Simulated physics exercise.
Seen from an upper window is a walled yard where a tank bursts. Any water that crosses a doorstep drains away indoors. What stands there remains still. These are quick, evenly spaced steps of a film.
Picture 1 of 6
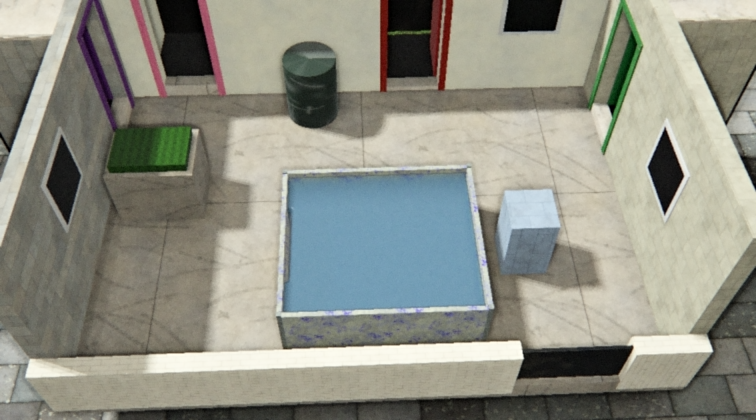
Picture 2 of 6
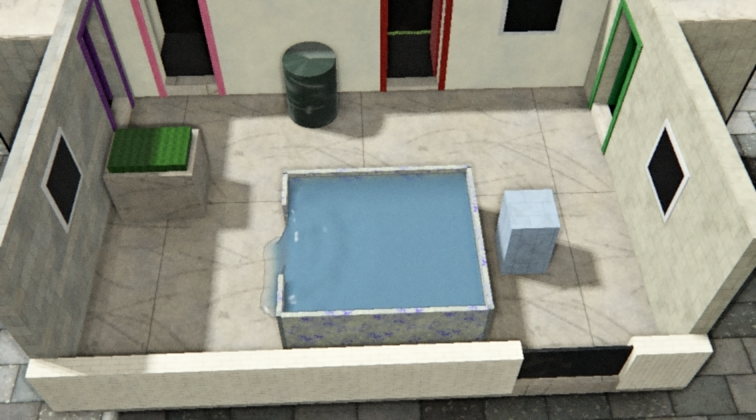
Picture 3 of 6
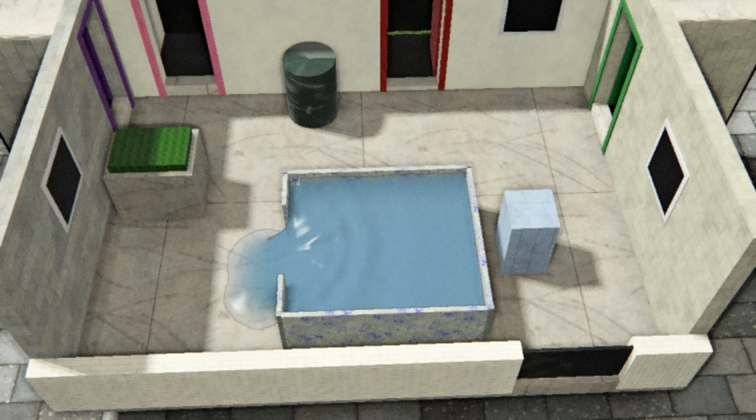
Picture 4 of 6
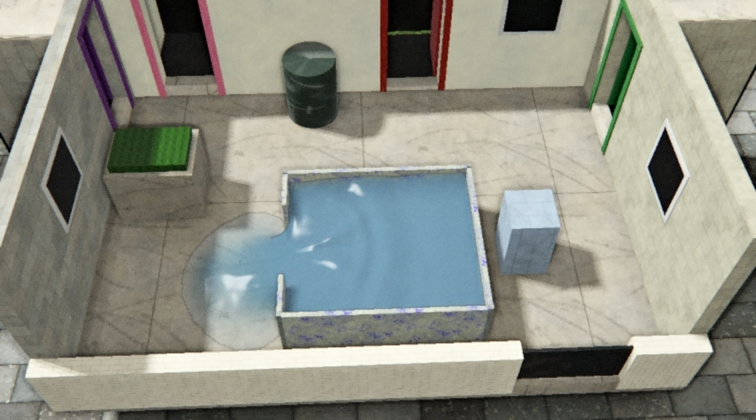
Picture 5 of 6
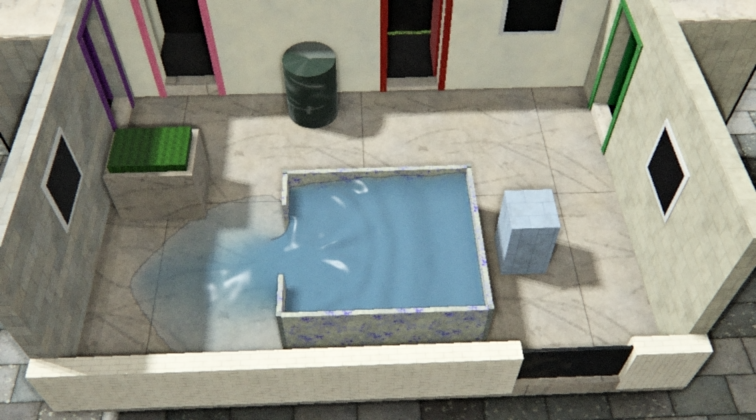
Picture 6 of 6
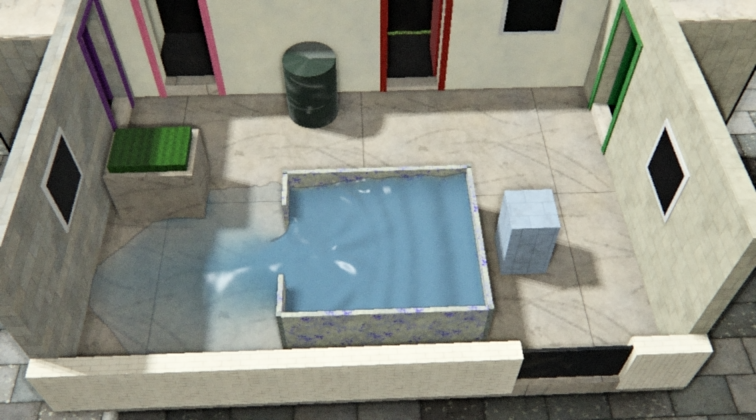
The footage shows a walled yard from above, where still water in a rectangular tank begins pouring through a gap in its left side, rippling the surface and spreading leftward across the paved floor past a green-topped block.
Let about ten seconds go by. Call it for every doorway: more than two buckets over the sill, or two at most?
My call: The pink door two at most; the purple door two at most; the green door two at most; the red door two at most.
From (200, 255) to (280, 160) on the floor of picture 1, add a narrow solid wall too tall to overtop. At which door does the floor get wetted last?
Answer: The green door.
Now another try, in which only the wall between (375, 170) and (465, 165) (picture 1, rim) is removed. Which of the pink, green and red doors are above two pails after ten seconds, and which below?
Result: Pink door misses it, green door tops it, red door tops it.
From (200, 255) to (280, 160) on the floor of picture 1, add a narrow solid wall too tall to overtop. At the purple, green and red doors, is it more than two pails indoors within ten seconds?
Here's how it goes: The purple one remains below, the green one remains below, the red one remains below.
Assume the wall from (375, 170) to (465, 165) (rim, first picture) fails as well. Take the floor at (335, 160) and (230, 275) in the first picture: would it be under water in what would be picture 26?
In turn: Awash, dry.
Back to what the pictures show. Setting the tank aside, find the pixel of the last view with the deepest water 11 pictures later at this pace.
Somewhere near (118, 288), I think.
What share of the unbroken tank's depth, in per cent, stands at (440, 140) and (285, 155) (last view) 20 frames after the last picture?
0 and 2 per cent respectively, roughly.
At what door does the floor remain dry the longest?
It's the green door.
A moment on, water covers 25 % of the floor; the pink door not reached, the purple door not reached, the green door not reached, the red door not reached.
Next, water covers 35 % of the floor; the pink door wet at the sill, nothing in, the purple door wet at the sill, nothing in, the green door not reached, the red door not reached.
Then, water covers 40 % of the floor; the pink door wet at the sill, nothing in, the purple door wet at the sill, nothing in, the green door not reached, the red door not reached.
Later, water covers 75 % of the floor; the pink door wet at the sill, nothing in, the purple door wet at the sill, nothing in, the green door not reached, the red door wet at the sill, nothing in.
In the end, water covers 95 % of the floor; the pink door wet at the sill, nothing in, the purple door wet at the sill, nothing in, the green door wet at the sill, nothing in, the red door wet at the sill, nothing in.
